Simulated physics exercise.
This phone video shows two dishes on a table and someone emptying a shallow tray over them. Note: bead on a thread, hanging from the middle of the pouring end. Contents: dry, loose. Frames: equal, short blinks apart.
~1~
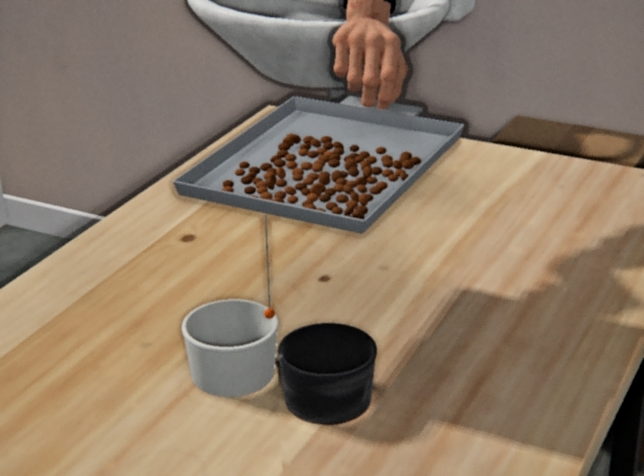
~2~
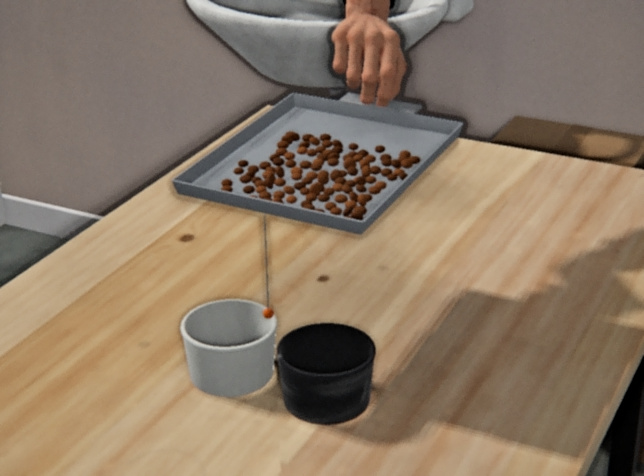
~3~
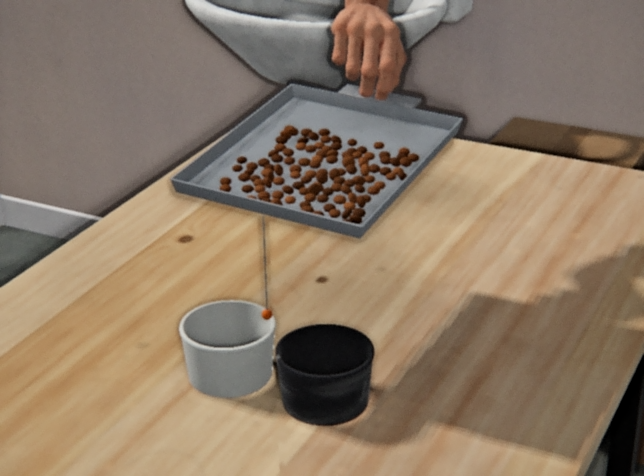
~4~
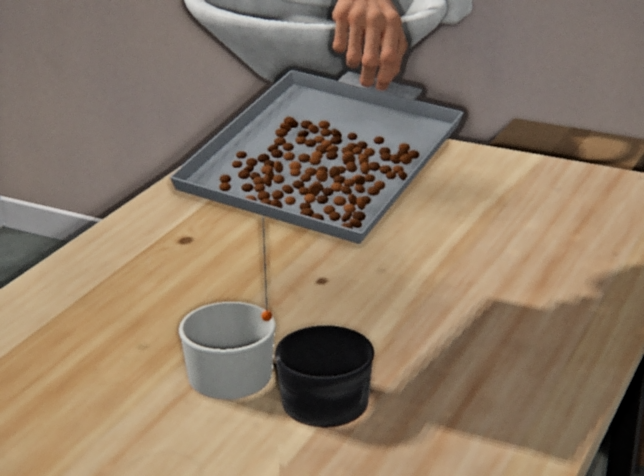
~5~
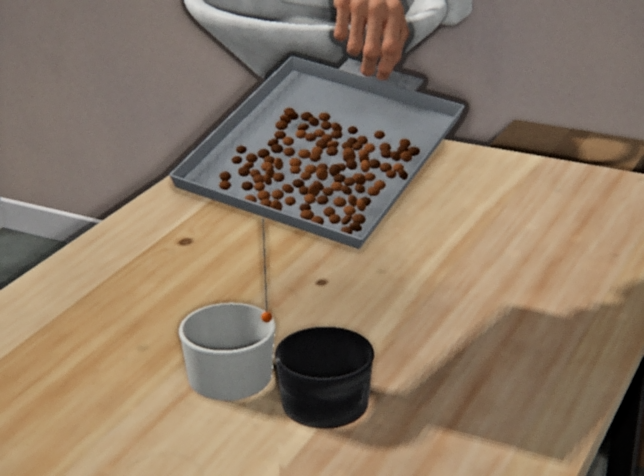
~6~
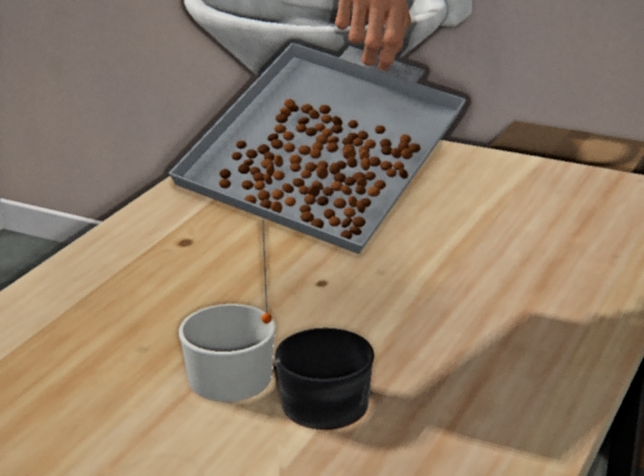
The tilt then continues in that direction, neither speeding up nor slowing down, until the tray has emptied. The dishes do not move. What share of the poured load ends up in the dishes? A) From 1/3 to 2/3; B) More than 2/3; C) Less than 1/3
More than 2/3 (B).
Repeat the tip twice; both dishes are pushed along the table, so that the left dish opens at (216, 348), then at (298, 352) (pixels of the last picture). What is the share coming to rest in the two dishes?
It would be roughly 30 per cent, followed by roughly 40 per cent.
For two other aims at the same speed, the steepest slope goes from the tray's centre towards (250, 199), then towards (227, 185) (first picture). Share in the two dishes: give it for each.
It comes to about 40 per cent the first time and about 40 per cent the second.
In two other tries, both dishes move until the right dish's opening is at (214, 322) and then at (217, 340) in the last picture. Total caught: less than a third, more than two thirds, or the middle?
Try 1 - below one third; try 2 - under a third.
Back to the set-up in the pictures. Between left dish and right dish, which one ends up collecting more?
The one you want is the right-placed one.
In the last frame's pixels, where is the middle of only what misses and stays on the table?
I'd put the middle at roughly (424, 397).
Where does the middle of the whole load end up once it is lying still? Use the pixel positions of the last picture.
Resting centre, last frame: Roughly (337, 397).
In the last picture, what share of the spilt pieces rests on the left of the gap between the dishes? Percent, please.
About 0 percent of the spill.
Just after the last frame, tray tipped steeply; every one on the tray.
A moment on, tray tipped past a quarter turn; about a tenth on the tray; roughly two thirds in the right dish; about a tenth outside both; about a tenth in the air.
Further on, tray tipped past a quarter turn; the larger part in the right dish; roughly a quarter outside both.
When it is over, tray tipped past a quarter turn; the larger part in the right dish; not one in the left dish; roughly a quarter outside both.
